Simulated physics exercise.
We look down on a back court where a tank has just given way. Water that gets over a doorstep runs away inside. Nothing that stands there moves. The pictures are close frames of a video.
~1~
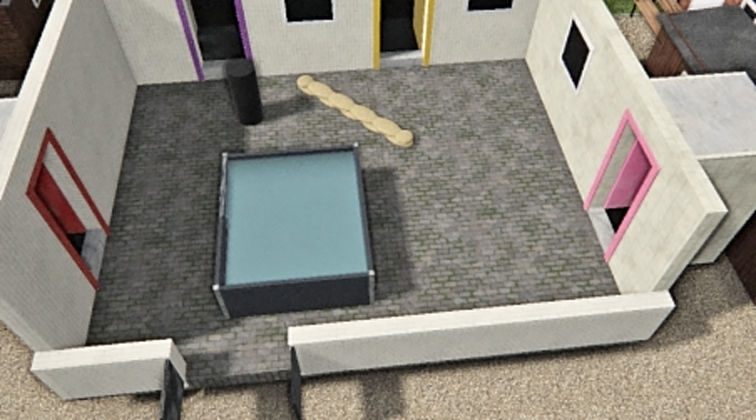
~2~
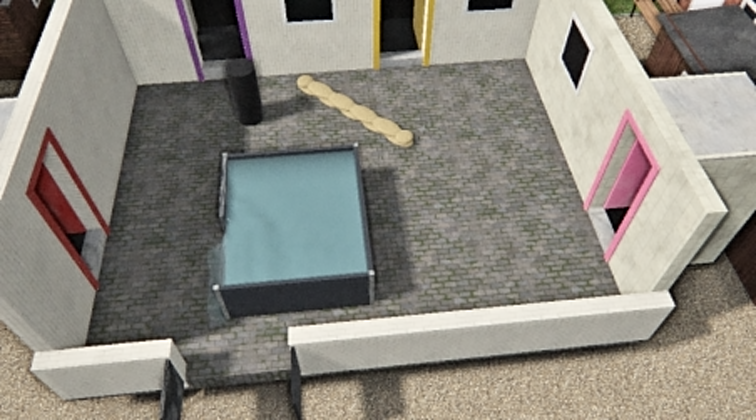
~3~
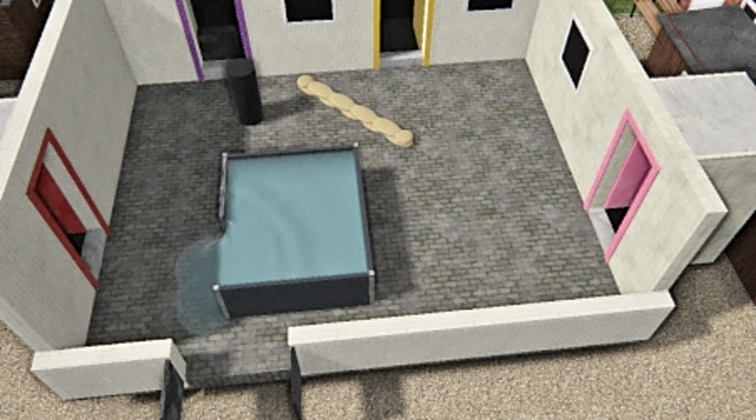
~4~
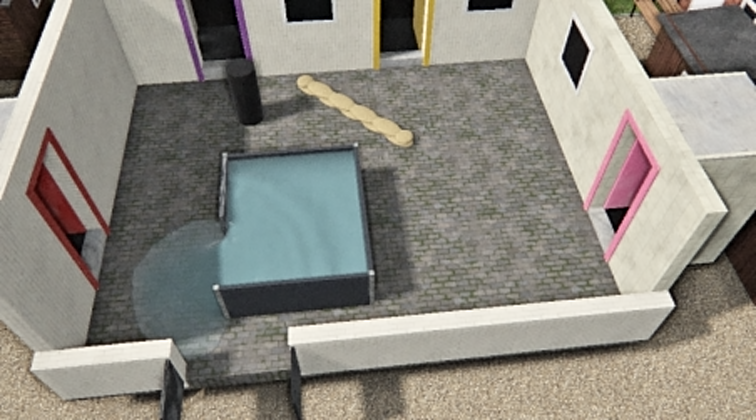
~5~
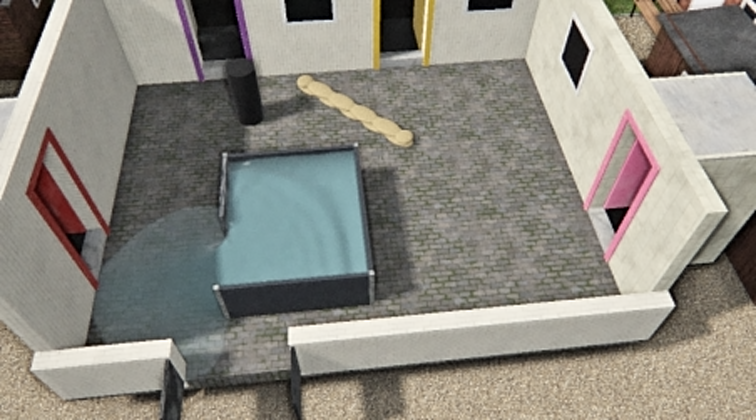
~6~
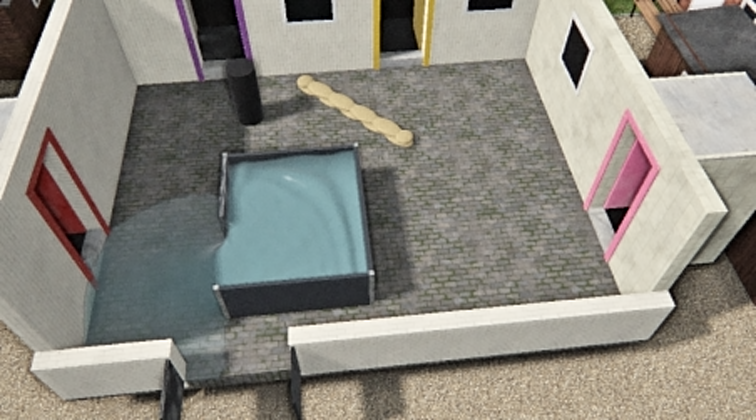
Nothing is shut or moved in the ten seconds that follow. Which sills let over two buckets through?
In the end: The pink door stays under that; the purple door stays under that; the yellow door stays under that; the red door takes more than that.
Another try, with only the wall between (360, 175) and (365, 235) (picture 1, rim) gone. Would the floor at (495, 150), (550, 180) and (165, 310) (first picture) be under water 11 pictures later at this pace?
As listed: Wet, awash, clear.
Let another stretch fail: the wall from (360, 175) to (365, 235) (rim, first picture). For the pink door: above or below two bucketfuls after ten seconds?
My reading: The pink door passes that mark.
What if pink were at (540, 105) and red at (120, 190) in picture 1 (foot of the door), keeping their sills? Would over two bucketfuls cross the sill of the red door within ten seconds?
The red door is under.
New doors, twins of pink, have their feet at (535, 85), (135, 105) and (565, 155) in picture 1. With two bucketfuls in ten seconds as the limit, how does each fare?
As listed: Stays under, goes over, takes less.
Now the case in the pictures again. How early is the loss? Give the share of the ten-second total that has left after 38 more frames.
Roughly 70 per cent.
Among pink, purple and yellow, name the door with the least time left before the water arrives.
The purple door.
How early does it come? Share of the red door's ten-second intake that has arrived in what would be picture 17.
Near 50 in a hundred.
A moment on, water covers 15 % of the floor; the pink door not reached, the purple door not reached, the yellow door not reached, the red door over two buckets in.
Next, water covers 20 % of the floor; the pink door not reached, the purple door not reached, the yellow door not reached, the red door far over two buckets in.
Then, water covers 35 % of the floor; the pink door not reached, the purple door wet at the sill, nothing in, the yellow door not reached, the red door far over two buckets in.
Later, water covers 65 % of the floor; the pink door not reached, the purple door wet at the sill, nothing in, the yellow door wet at the sill, nothing in, the red door far over two buckets in.
In the end, water covers 85 % of the floor; the pink door wet at the sill, nothing in, the purple door wet at the sill, nothing in, the yellow door wet at the sill, nothing in, the red door far over two buckets in.
